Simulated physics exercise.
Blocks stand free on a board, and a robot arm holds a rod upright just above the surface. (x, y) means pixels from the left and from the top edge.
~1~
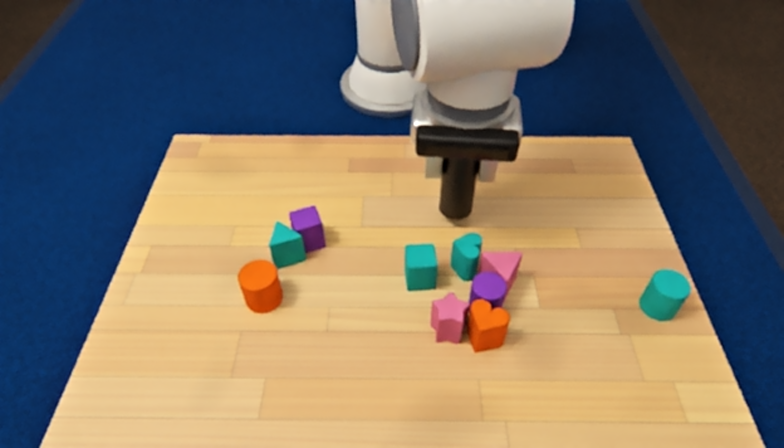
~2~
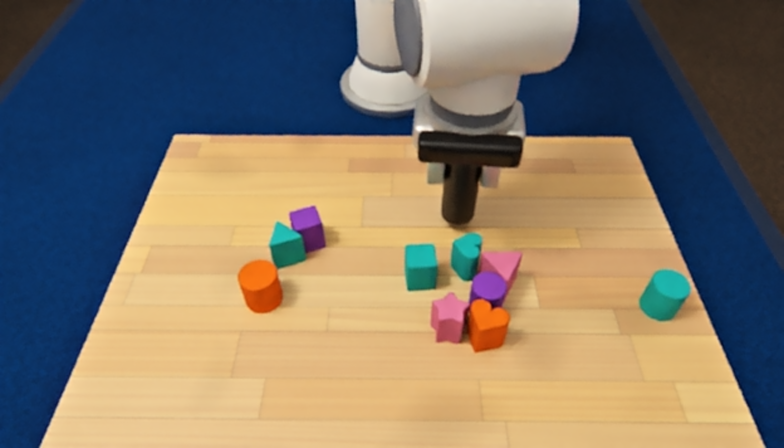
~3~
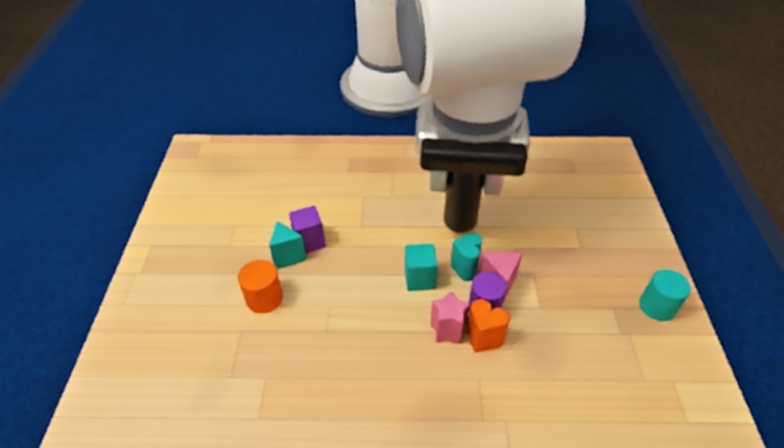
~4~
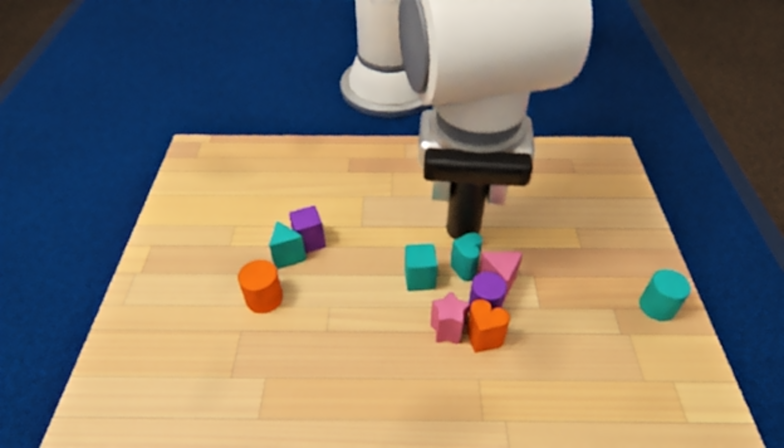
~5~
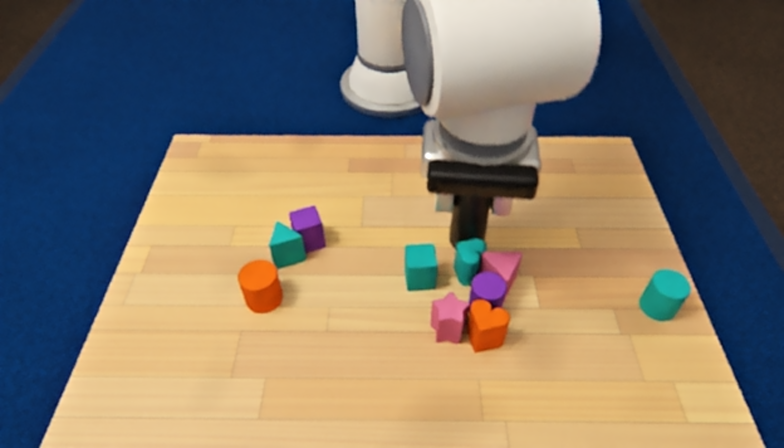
On a wooden board, a robot arm moving its black rod toward the clustered blocks and slightly nudging the turquoise heart.
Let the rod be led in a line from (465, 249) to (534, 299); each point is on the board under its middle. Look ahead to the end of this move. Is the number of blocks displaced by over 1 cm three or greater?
No - that is not the case.
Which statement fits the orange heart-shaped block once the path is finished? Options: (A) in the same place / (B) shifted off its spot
My answer is option A.
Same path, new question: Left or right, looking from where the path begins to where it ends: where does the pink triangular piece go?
Its shift is rightward.
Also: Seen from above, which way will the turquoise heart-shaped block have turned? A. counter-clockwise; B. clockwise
My pick is B.
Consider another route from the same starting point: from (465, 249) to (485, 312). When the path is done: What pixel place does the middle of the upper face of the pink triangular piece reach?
Located at (521, 279).
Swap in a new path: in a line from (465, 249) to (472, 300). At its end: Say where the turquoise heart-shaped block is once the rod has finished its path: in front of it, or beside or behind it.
Final position: Ahead.
What follows on the original path. Halfway along, rod at (501, 264); turquoise heart-shaped block at (473, 261), turned 40° clockwise; pink triangular piece at (514, 274).
At the end, rod at (537, 290); turquoise heart-shaped block at (473, 261), turned 40° clockwise; orange heart-shaped block in place; purple circular block in place; pink triangular piece at (531, 299), turned 30° clockwise.
